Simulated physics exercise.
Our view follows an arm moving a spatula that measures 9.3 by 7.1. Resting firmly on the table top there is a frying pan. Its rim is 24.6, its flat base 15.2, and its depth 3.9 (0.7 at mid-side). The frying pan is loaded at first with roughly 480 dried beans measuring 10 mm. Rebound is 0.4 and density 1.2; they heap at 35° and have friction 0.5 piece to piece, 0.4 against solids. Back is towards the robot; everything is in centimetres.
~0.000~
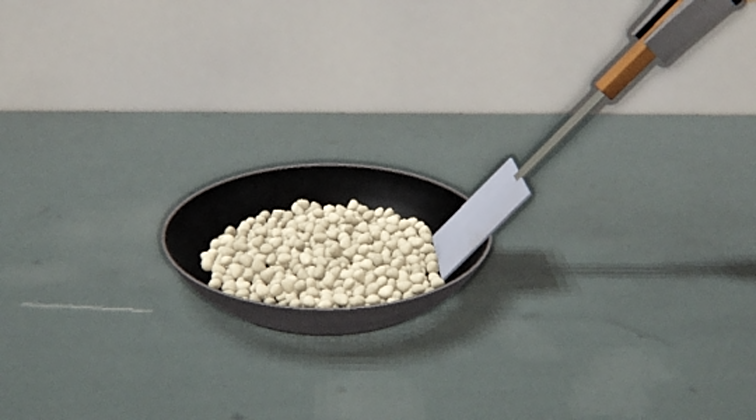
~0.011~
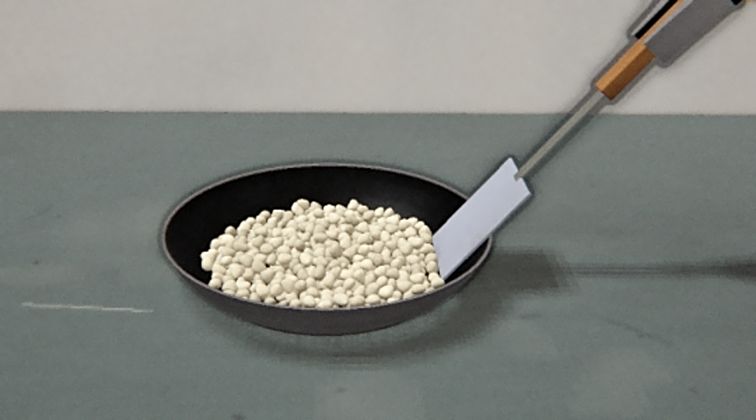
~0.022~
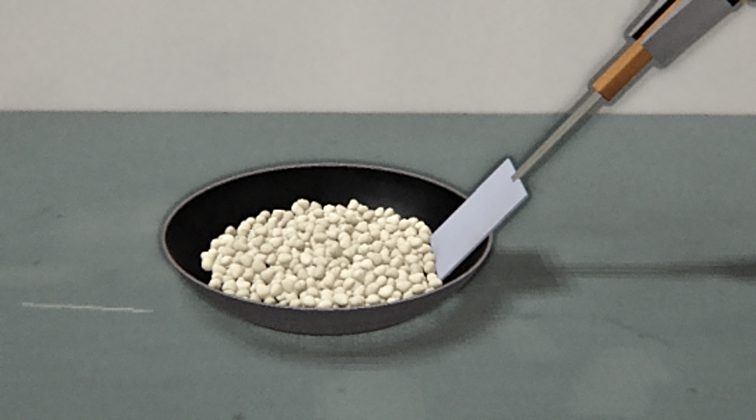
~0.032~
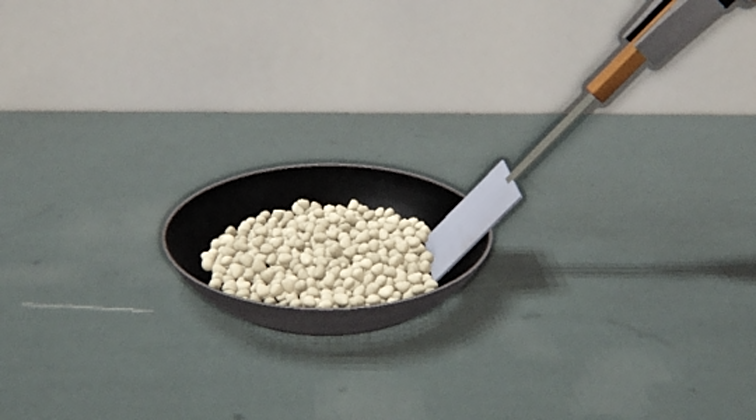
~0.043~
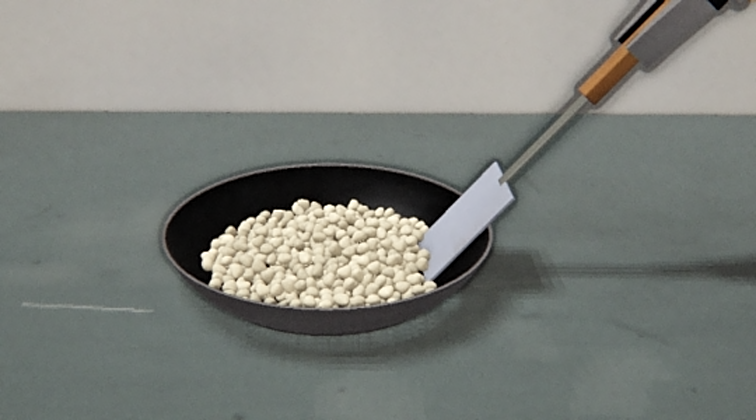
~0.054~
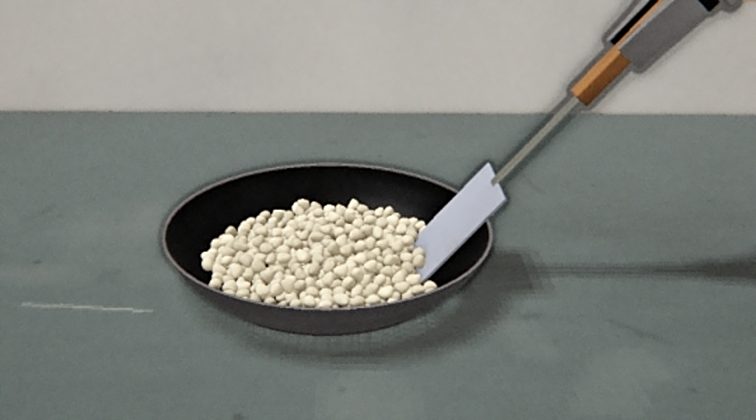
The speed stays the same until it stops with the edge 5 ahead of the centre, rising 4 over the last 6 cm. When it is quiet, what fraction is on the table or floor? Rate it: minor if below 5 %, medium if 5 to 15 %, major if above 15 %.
Rating: Minor.
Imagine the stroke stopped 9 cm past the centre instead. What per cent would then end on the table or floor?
In that case around 10 per cent.
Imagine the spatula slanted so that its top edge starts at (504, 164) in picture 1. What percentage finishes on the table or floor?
Near 0 in a hundred.
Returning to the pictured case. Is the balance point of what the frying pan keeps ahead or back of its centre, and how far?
Ahead, by around 3.5 cm.
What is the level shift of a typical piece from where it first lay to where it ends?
It comes to some 3 cm.
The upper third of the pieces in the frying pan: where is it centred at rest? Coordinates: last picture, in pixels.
I'd say around pixel (244, 242).
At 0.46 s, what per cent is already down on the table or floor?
Share at that moment: About 0 %.
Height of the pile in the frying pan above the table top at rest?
Top of the heap: Roughly 4.0 cm above the table top.
After 0.14 s, sloping 50°, highest piece 4 above the table; 483 in the frying pan.
After 0.22 s, sloping 50°, highest piece 5 above the table; 483 in the frying pan.
After 0.46 s, sloping 50°, highest piece 5 above the table; 483 in the frying pan.
After 1.51 s, sloping 50°, highest piece 4 above the table; 483 in the frying pan.
At rest, 483 in the frying pan. That is 0 % on the table or floor.
